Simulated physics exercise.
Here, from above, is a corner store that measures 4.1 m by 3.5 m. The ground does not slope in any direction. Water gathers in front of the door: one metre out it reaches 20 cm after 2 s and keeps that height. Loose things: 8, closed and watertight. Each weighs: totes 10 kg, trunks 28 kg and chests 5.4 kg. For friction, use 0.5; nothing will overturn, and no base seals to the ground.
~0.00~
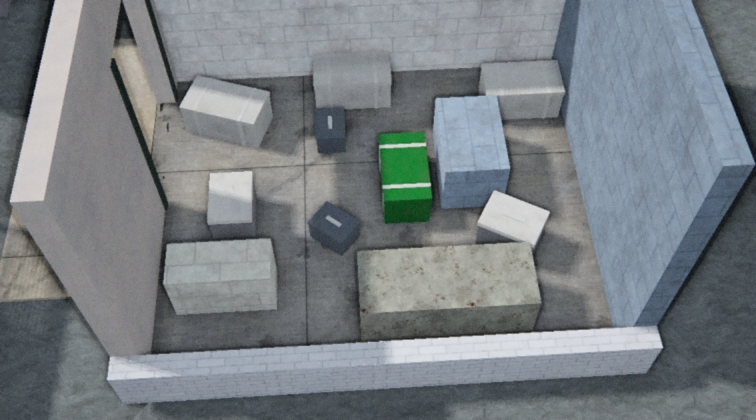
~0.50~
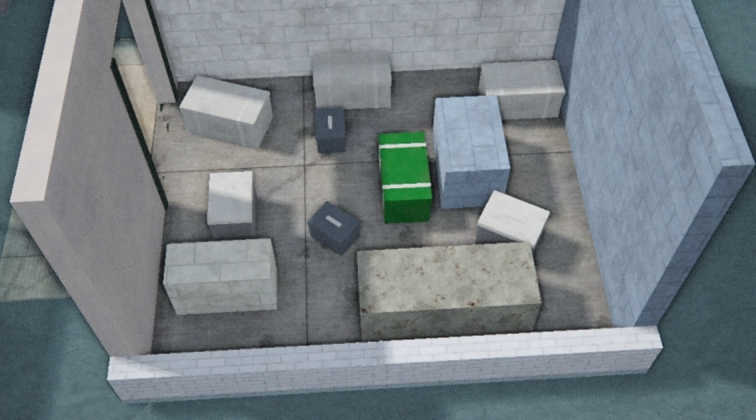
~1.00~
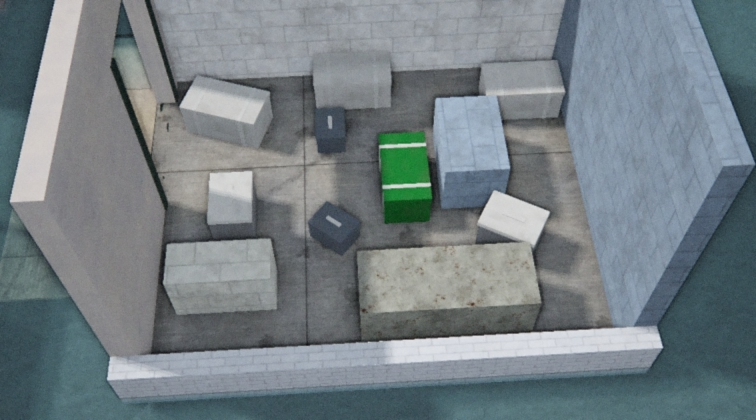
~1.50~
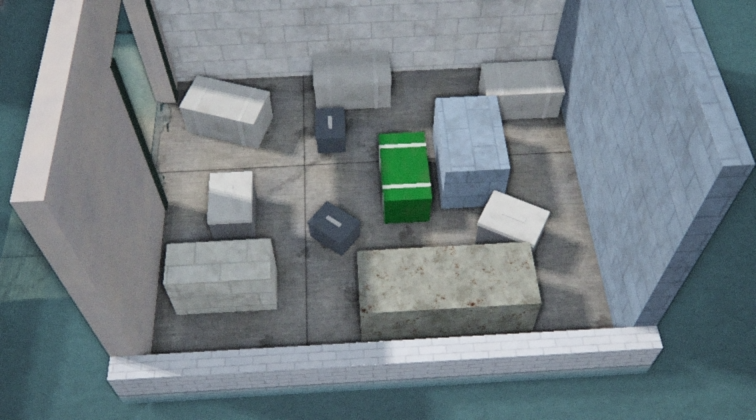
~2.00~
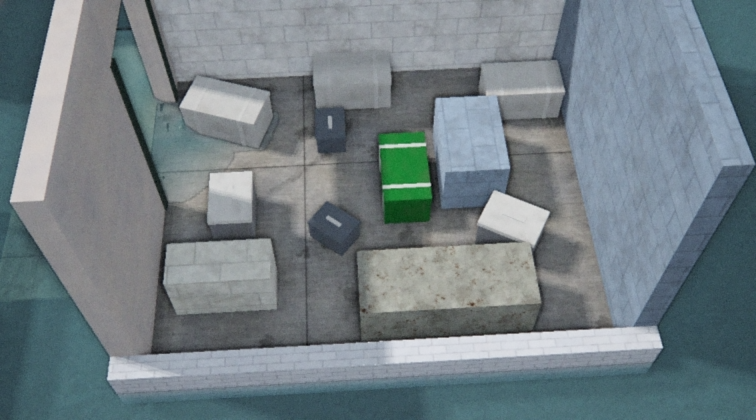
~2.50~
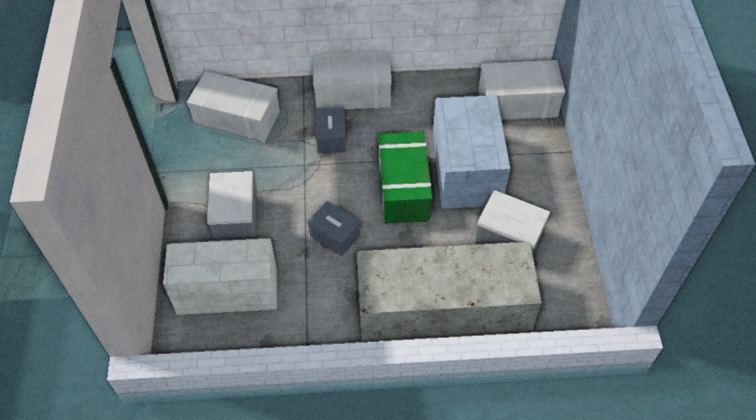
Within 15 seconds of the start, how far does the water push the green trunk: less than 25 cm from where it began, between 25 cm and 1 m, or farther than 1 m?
It's set to be hauled off.
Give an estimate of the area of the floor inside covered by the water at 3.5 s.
5.0 m2.
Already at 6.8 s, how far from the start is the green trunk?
It is about 30 cm out of place by then.
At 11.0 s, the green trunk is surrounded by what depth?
Close to 17 centimetres.
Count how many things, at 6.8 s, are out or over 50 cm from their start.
Count: 5.
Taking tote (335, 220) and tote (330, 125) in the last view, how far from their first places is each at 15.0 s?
The first is 200 cm from its start, the second 200 cm.
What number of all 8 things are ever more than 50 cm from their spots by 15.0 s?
8.
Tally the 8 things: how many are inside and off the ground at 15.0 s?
I'd say 8 of them.
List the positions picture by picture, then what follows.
The first picture shows the green trunk at (405, 166), on the bottom; 0.0 m2 under water; 0 of 8 have shifted.
The second picture shows the green trunk at (405, 166), on the bottom; water covers 0.0 m2; 0 of 8 have shifted.
The third picture shows the green trunk at (405, 166), on the bottom; water covers 0.0 m2; 0 of 8 have shifted.
The fourth picture shows the green trunk at (405, 166), on the bottom; water covers 0.0 m2; 0 of 8 have shifted.
The fifth picture shows the green trunk at (405, 166) rests on the ground; water covers 0.5 m2; 0 of 8 have shifted.
The sixth picture shows the green trunk at (405, 166), on the bottom; 1.3 m2 under water; 1 of 8 have shifted.
After 3.5 s the green trunk is near (411, 165), 0.1 m from its start, aground; 0 afloat.
After 6.8 s the green trunk is near (420, 183), 0.3 m from its start, afloat; 6 afloat.
After 11.0 s the green trunk is near (566, 220), 1.6 m from its start, afloat; 8 afloat.
After 15.0 s the green trunk is near (573, 280), 1.9 m from its start, afloat; 8 afloat.
